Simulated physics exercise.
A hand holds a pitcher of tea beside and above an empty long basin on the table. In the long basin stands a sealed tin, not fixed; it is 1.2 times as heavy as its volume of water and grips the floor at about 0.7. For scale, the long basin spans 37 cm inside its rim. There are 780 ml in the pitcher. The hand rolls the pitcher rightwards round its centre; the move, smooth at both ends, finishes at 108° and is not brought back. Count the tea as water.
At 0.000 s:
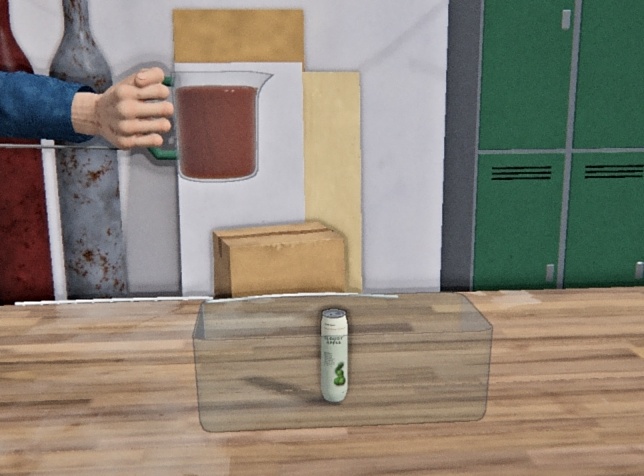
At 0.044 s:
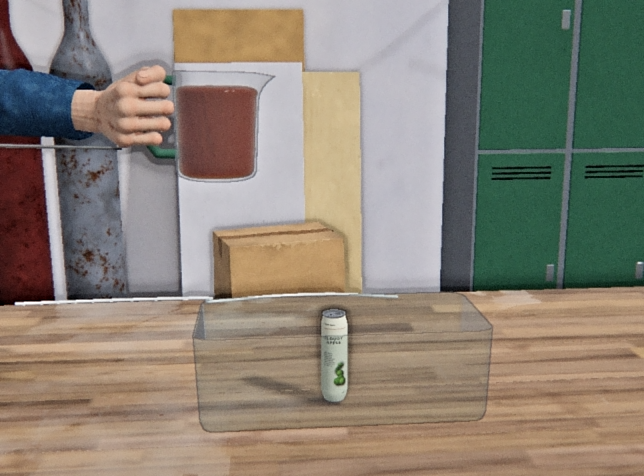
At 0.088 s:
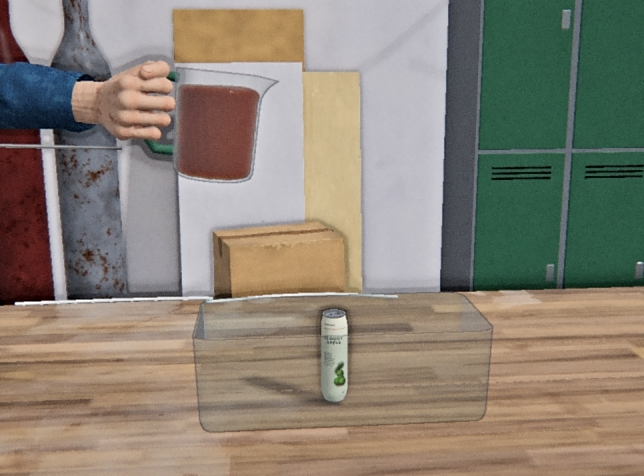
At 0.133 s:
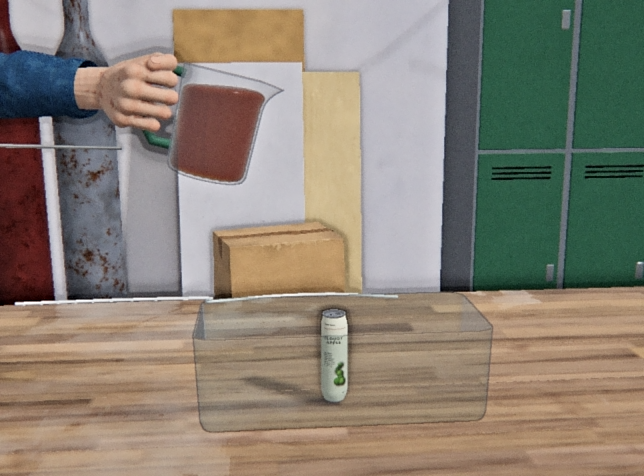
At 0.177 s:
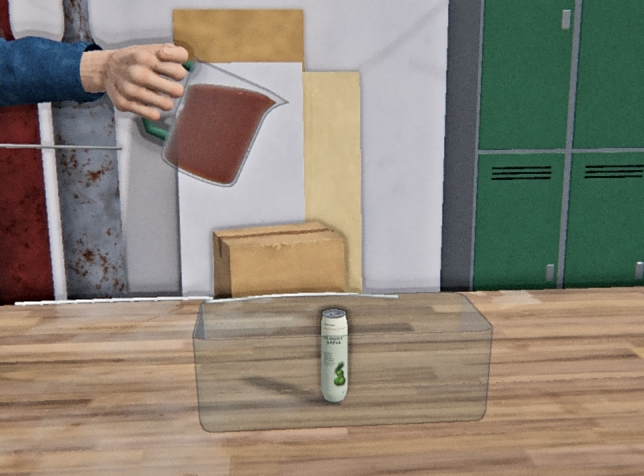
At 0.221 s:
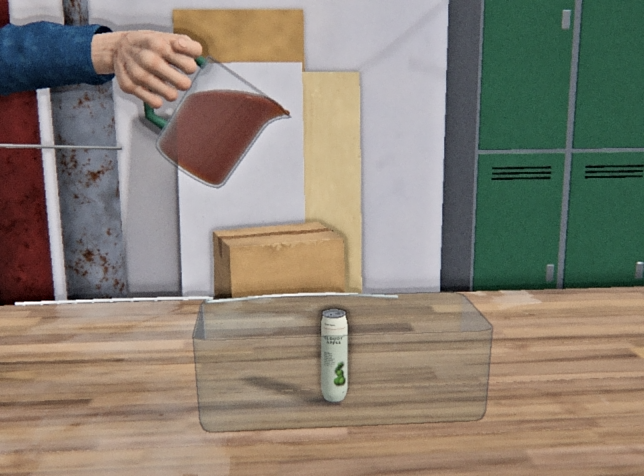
A hand held a clear pitcher of reddish-brown tea above a wooden table, then gradually tilted it to the right, over a long see-through basin with a small white tin standing in it.
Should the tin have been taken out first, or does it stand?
It keeps standing.
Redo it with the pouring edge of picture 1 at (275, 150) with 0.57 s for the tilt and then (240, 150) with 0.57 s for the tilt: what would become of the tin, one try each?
First it falls; then it keeps standing.
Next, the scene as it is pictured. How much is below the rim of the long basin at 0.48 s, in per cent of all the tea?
About 5 per cent.
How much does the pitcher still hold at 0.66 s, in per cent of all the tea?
Some 14 per cent.
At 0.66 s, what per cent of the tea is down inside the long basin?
About 52 per cent.
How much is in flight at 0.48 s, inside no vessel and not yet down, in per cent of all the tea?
Some 40 per cent.
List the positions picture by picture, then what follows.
In the first picture, it leans 0°; its right rim is at (274, 73); the tea meets the walls at (175, 89) and (258, 88); the long basin's rim runs from (198, 320) to (477, 311); the tin's top is at (334, 317).
In the second picture, it leans 2°; its right rim is at (275, 75); the tea meets the walls at (176, 88) and (258, 88).
In the third picture, it leans 6°; its right rim is at (279, 80); the tea meets the walls at (179, 85) and (261, 90).
In the fourth picture, it leans 14°; its right rim is at (284, 89); the tea meets the walls at (183, 86) and (266, 94).
In the fifth picture, it leans 24°; its right rim is at (289, 101); the tea meets the walls at (178, 112) and (277, 98).
In the sixth picture, it leans 35°; its right rim is at (292, 117); the tea meets the walls at (173, 113) and (288, 110).
By 0.48 s the tilt is 101° and 55 per cent is still to pour; the tin stands where it began.
By 0.66 s the tilt is 108° and 14 per cent is still to pour; the tin stands where it began.
By 0.86 s the tilt is 108° and 2 per cent is still to pour; the tin stands where it began.
By 1.07 s the tilt is 108° and 0 per cent is still to pour; the tin stands where it began.
At rest the tin stands where it began.
